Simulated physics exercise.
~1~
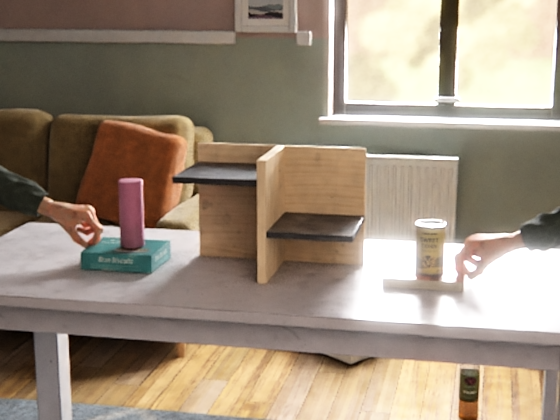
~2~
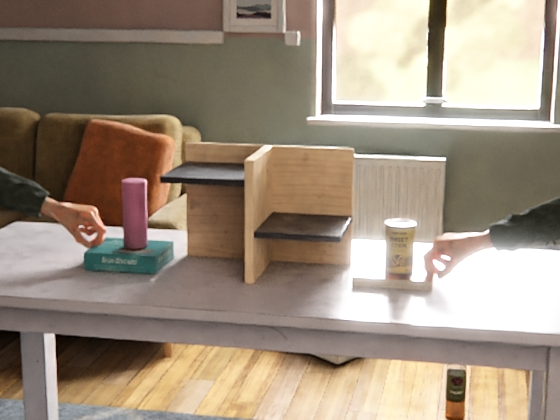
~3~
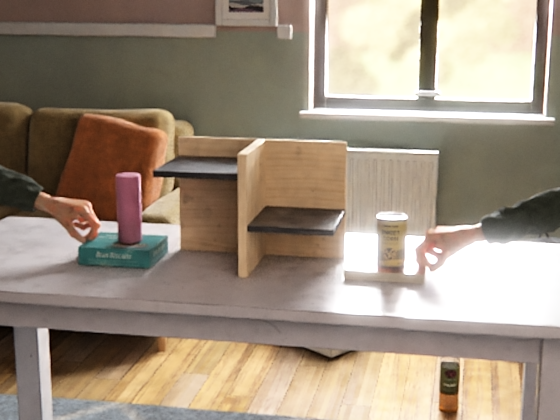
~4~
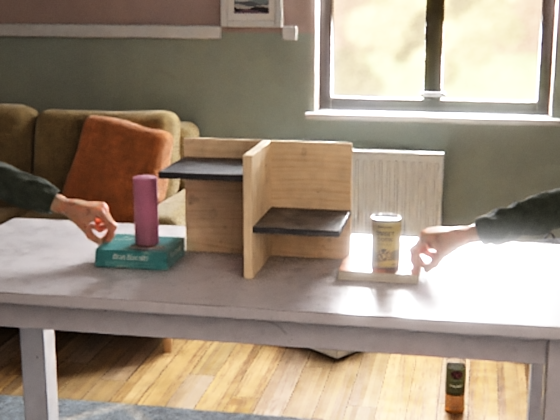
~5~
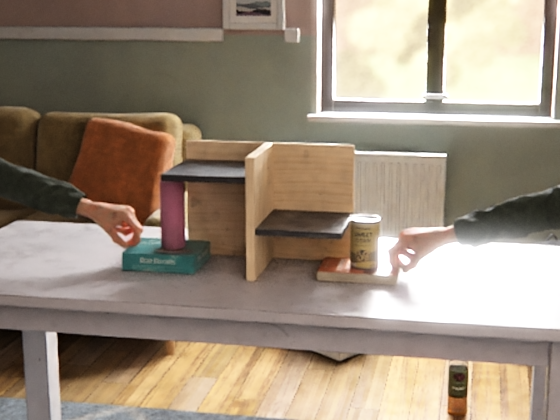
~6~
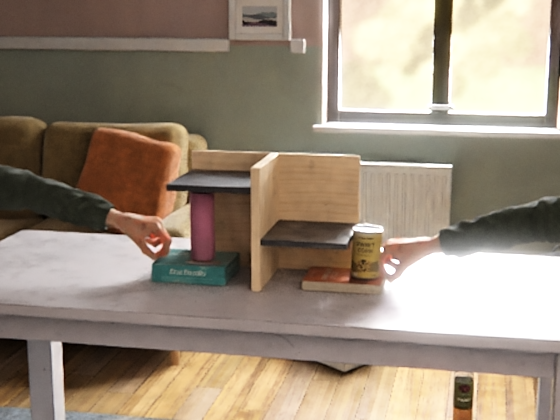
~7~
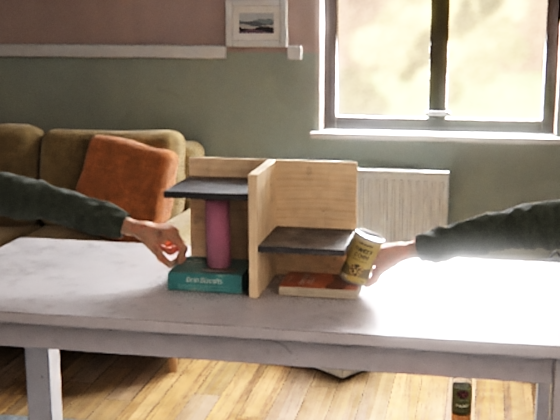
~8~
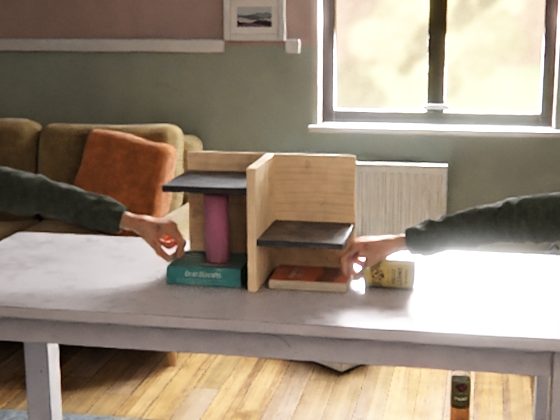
Two hands slide loaded carriers inward along a pale table in a sunlit living room, seen from the front by a gently swaying camera. A pink candle stands on a turquoise packet at left, a yellow tin on an orange book at right, and between them sits a wooden stand with two dark shelves. The left hand pushes the candle upright beneath the higher shelf, untouched. On the right, the tin meets the lower shelf's edge, leans back as the book slides under, then topples off and ends lying on its side on the table.
